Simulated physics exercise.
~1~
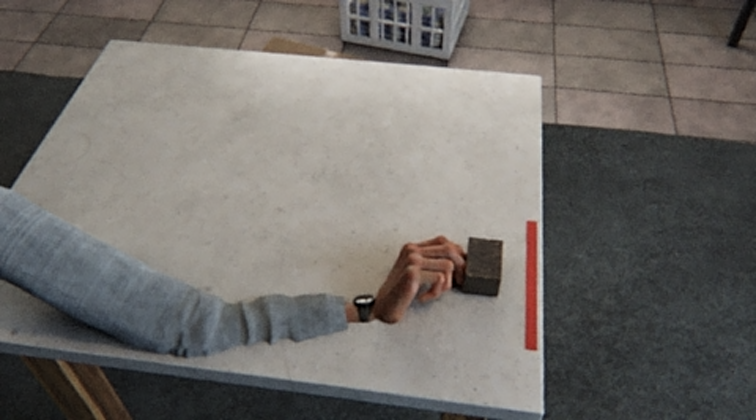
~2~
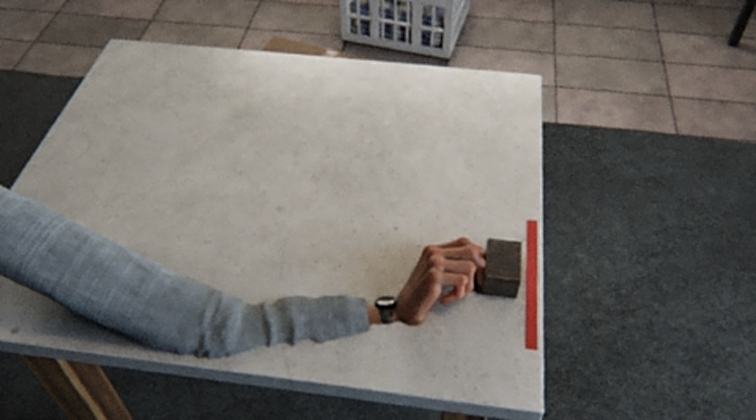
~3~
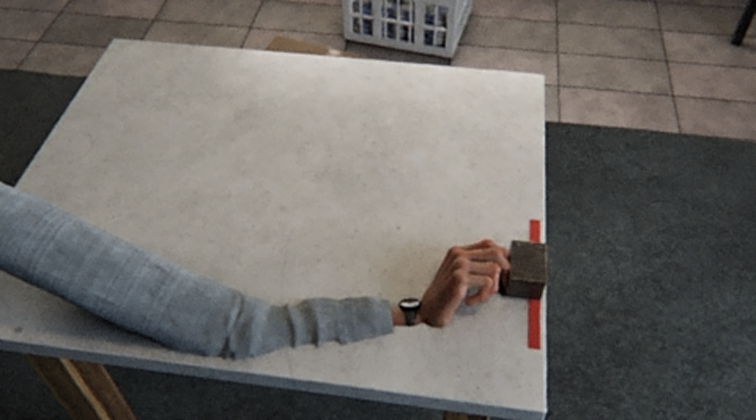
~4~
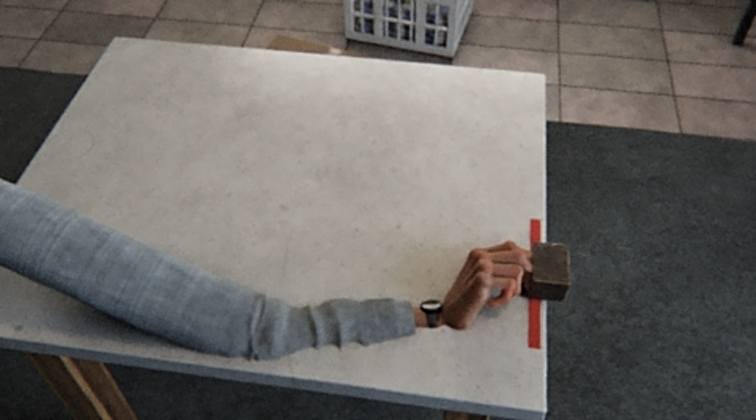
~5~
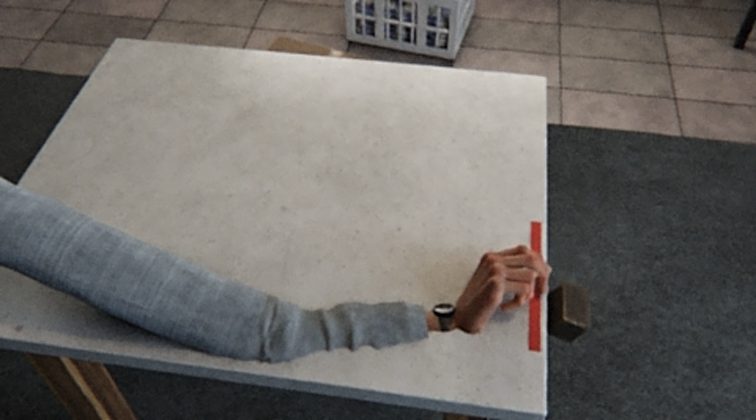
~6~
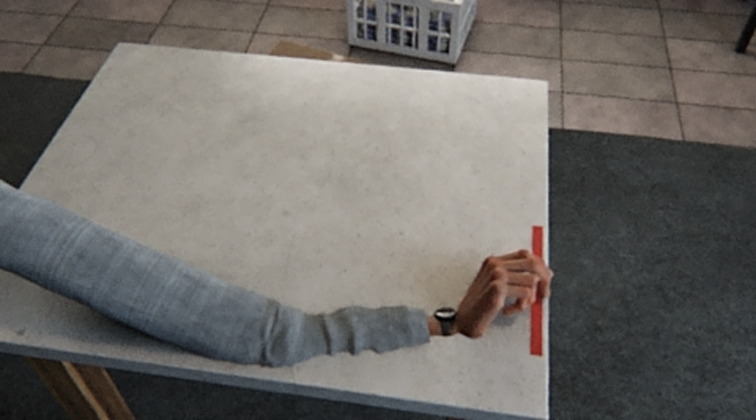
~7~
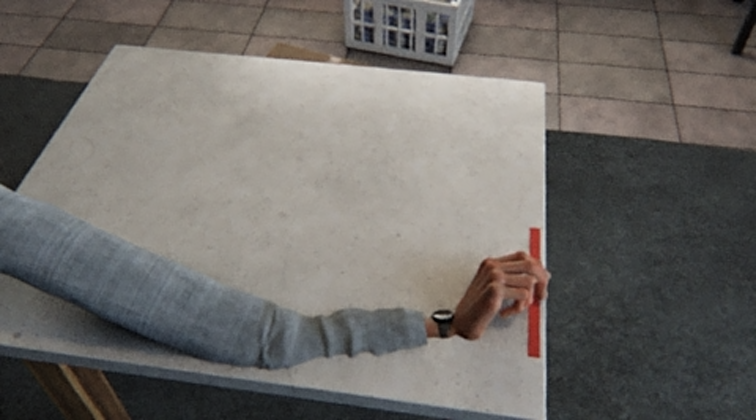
In the video, a hand in a grey sleeve pushes a small dark block rightward along a pale table and across a red tape strip, until it tips over the edge and drops out of sight, leaving the hand resting at the tape.
